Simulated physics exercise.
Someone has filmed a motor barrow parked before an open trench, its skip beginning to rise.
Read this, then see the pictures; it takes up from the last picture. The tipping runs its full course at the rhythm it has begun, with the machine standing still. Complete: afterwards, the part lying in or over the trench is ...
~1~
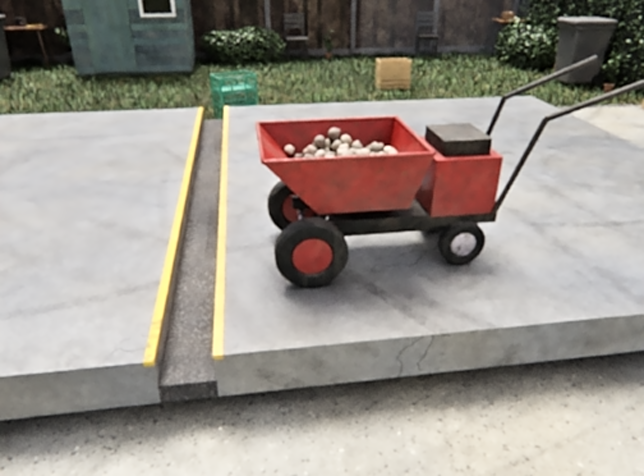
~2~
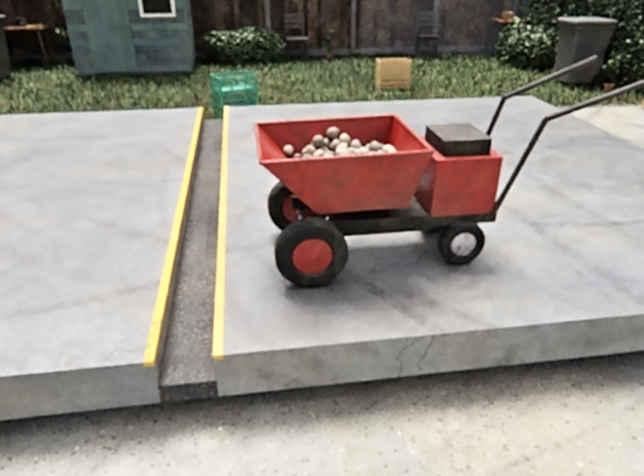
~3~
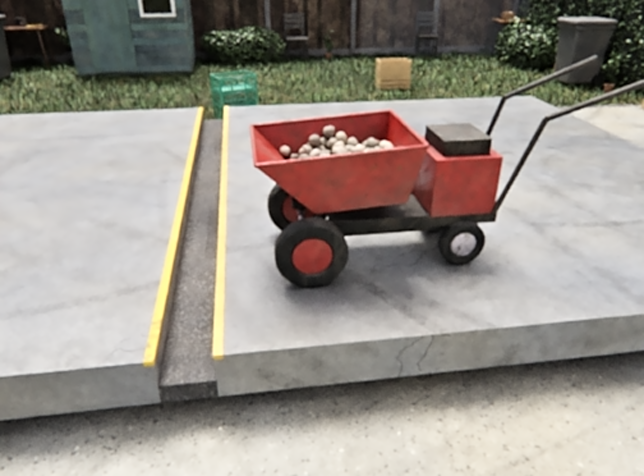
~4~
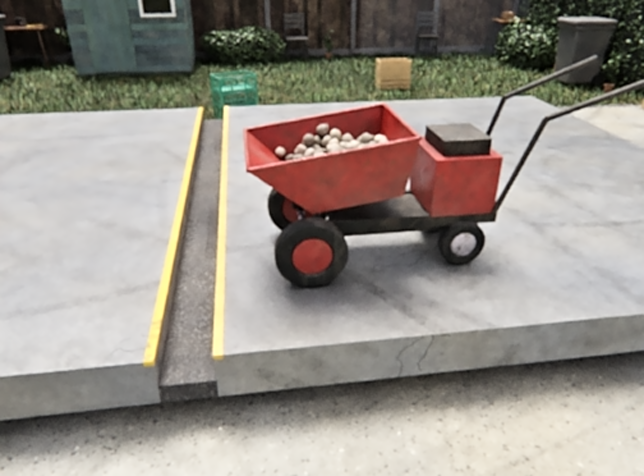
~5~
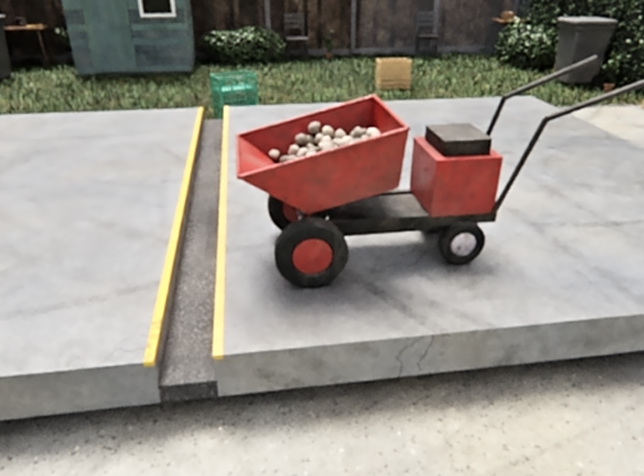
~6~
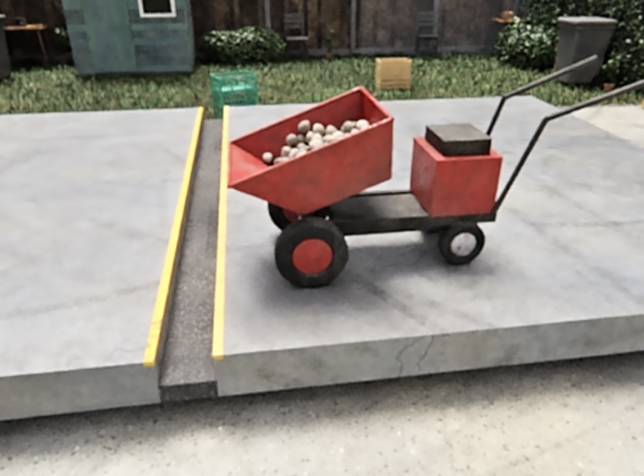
... the majority.
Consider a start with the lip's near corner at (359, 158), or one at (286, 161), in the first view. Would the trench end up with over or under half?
From the first position short of one half lands between the edges, from the second beyond one half.
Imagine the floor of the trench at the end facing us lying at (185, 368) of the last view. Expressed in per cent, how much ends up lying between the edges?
Something like 40 %.
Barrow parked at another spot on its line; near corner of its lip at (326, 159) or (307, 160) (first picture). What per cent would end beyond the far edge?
That comes to some 0 in a hundred for the first try and some 0 in a hundred for the second.
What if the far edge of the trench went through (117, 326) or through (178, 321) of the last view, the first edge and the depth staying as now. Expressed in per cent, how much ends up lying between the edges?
100 and 30 percent.
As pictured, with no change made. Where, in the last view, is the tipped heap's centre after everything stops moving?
About (189, 271).
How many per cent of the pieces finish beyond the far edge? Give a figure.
Near 20 in every hundred.
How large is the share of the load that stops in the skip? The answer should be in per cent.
Close to 10 per cent, give or take.
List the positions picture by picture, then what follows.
Lip of the skip at (263, 162), level; top of the load at (347, 158), river pebbles; first edge of the trench at (219, 317); far edge at (156, 323), the trench under half as wide as the skip, and about half as deep as wide, in the first picture.
Lip of the skip at (261, 163), level; top of the load at (343, 154), in the second picture.
Lip of the skip at (256, 166), tipped barely; top of the load at (339, 152), in the third picture.
Lip of the skip at (248, 171), tipped a little; top of the load at (351, 149), in the fourth picture.
Lip of the skip at (239, 178), tipped a little; top of the load at (344, 145), in the fifth picture.
Lip of the skip at (229, 187), tipped clearly; top of the load at (357, 144); first edge of the trench at (219, 317); far edge at (156, 323), in the sixth picture.
Soon after the last picture, skip tipped steeply; all in the skip.
A little later, skip tipped right over; most in the skip; about a quarter in or heaped over the trench; a stray few beyond it.
Later still, skip tipped right over; a small part in the skip; about two thirds in or heaped over the trench; about a quarter beyond it.
At rest, skip tipped right over; a small part in the skip; most in or heaped over the trench; about a quarter beyond it.
